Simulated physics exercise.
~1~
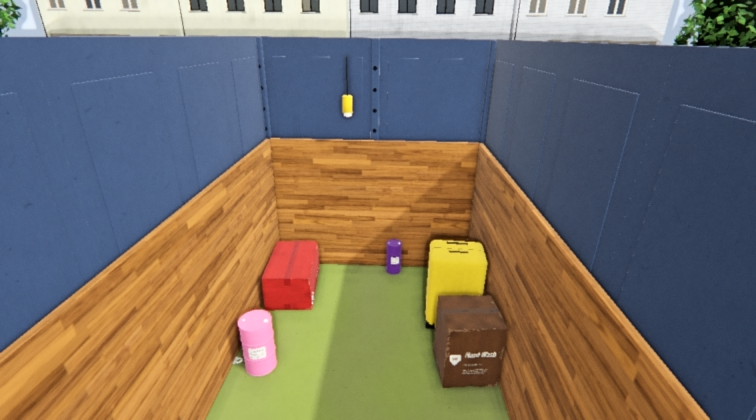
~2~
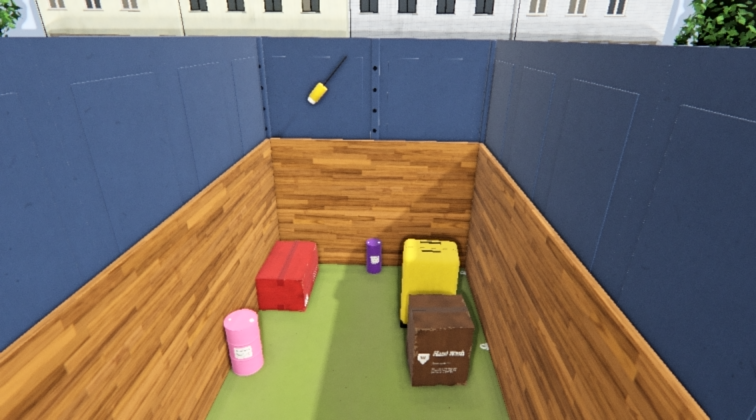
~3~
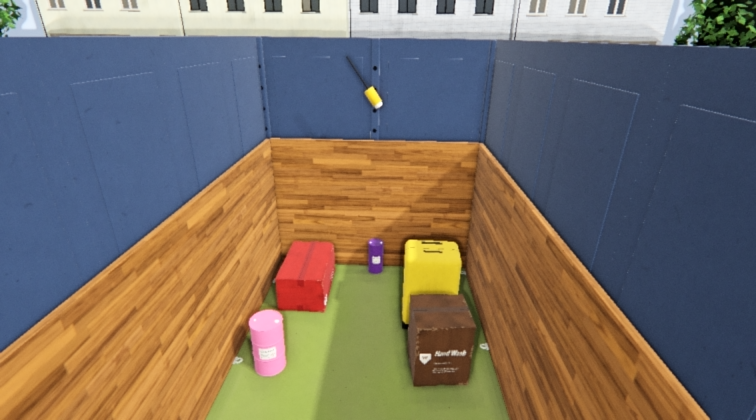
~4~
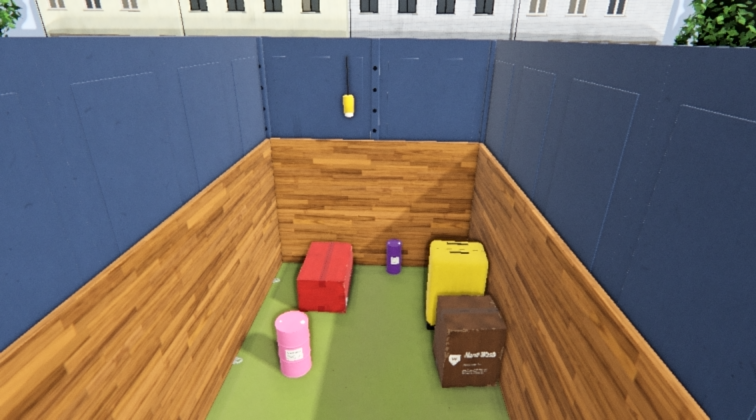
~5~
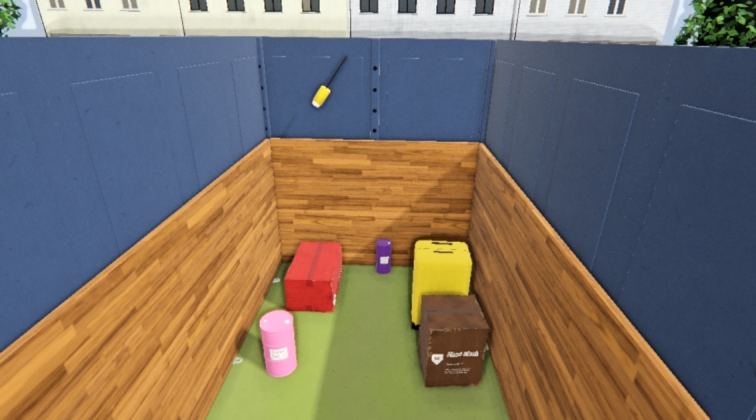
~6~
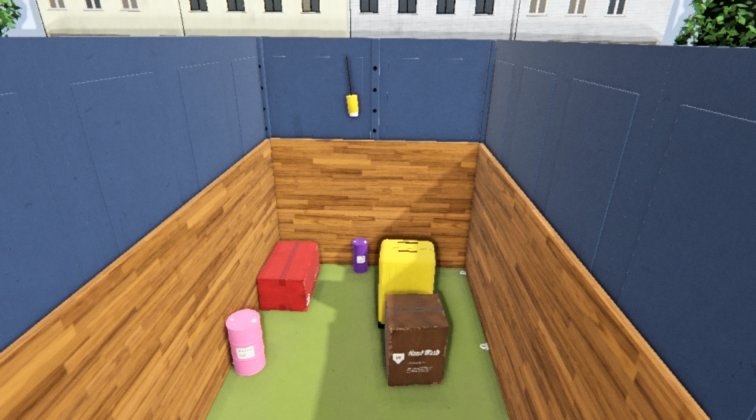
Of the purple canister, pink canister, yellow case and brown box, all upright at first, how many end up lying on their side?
None of them end up on their side. The two canisters, the yellow case and the brown box all slide about but are still standing at the end.
